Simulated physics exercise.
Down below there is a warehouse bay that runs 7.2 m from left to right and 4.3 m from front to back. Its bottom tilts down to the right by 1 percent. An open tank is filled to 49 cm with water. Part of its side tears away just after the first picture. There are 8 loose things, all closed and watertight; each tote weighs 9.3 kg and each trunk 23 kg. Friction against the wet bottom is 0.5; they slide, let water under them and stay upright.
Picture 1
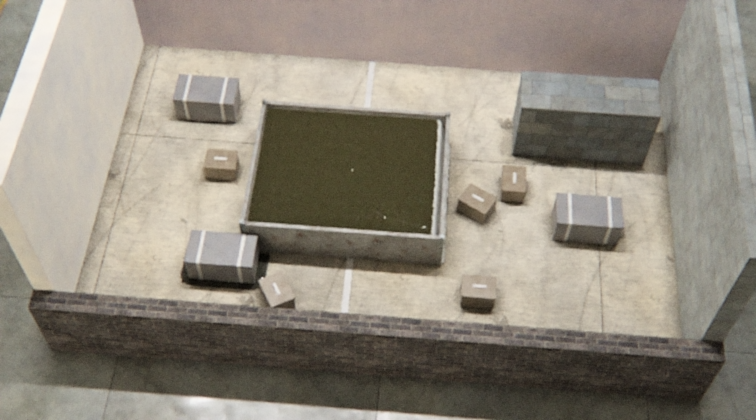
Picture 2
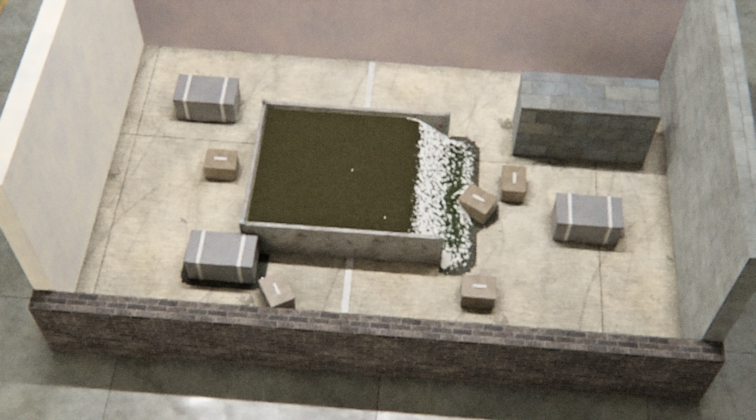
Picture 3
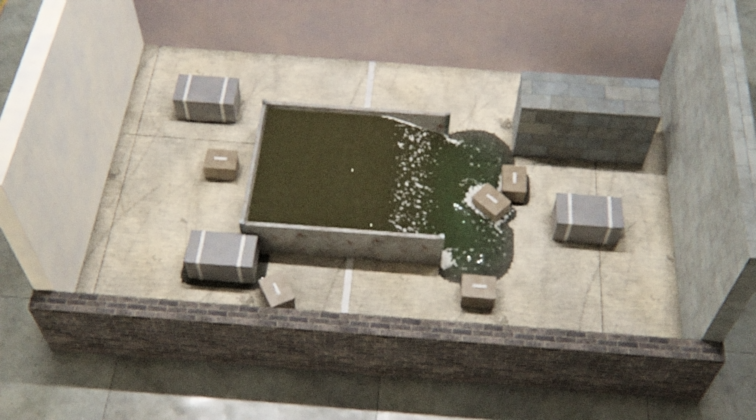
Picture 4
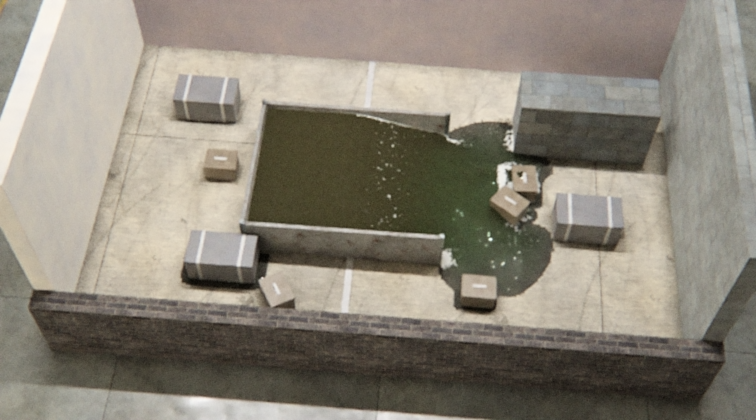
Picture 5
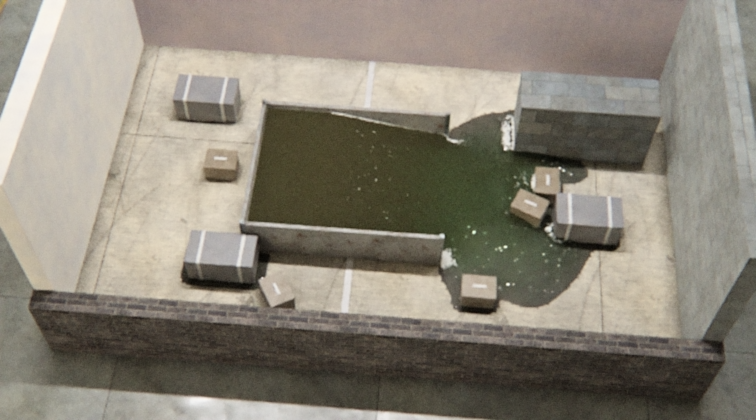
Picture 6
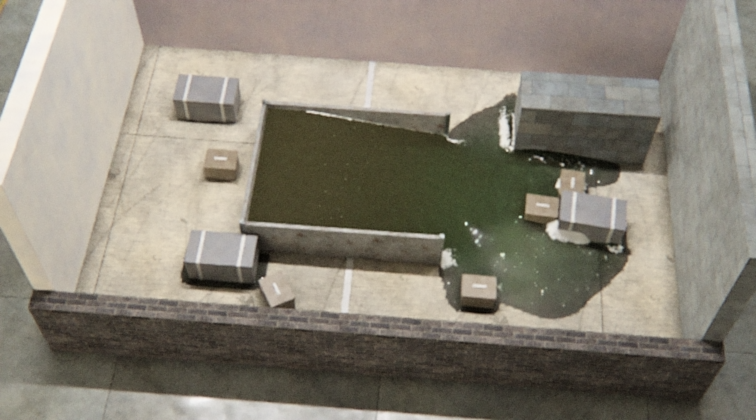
Dark water pours from the tank's right side and pushes two small brown boxes rightward.
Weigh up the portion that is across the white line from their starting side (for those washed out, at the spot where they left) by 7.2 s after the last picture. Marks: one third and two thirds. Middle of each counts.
A third to two thirds.
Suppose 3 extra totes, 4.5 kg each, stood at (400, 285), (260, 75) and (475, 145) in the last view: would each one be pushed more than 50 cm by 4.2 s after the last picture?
In that order: Over, less, over.
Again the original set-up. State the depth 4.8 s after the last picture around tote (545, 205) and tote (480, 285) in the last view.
First about 10 cm, second about 12 cm.
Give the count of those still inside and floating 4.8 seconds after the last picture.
I count 5.
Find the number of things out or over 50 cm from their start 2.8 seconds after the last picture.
Tally: 3.
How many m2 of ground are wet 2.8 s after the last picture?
That flooded area is roughly 18 m2.
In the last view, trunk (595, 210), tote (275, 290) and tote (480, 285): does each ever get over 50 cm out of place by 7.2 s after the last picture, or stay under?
First crosses the line, second crosses the line, third crosses the line.
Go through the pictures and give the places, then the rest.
A tote at (478, 198), on the bottom; a tote at (514, 178), on the bottom; 4.1 m2 under water; 0 of 8 have shifted, in the first frame.
A tote at (478, 198) rests on the ground; a tote at (514, 178) rests on the ground; 5.0 m2 under water; 0 of 8 have shifted, in the second frame.
A tote at (492, 199) rests on the ground, 17 cm from its start; a tote at (514, 178), on the bottom; water covers 5.9 m2; 1 of 8 have shifted, in the third frame.
A tote at (510, 201) rests on the ground, 40 cm from its start; a tote at (525, 178), on the bottom, 13 cm from its start; 6.9 m2 under water; 2 of 8 have shifted, in the fourth frame.
A tote at (530, 204), on the bottom, 65 cm from its start; a tote at (547, 181) rests on the ground, 42 cm from its start; 7.9 m2 under water; 2 of 8 have shifted, in the fifth frame.
A tote at (543, 206) floats, 80 cm from its start; a tote at (572, 183) rests on the ground, 73 cm from its start; 8.9 m2 under water; 2 of 8 have shifted, in the sixth frame.
Then, 0.9 s after the last picture 0 of 8 are over the mark; 3 afloat.
Then, 2.8 s after the last picture 0 of 8 are over the mark; 3 afloat.
Then, 4.8 s after the last picture 2 of 8 are over the mark; 5 afloat.
Then, 7.2 s after the last picture 3 of 8 are over the mark; 3 afloat.
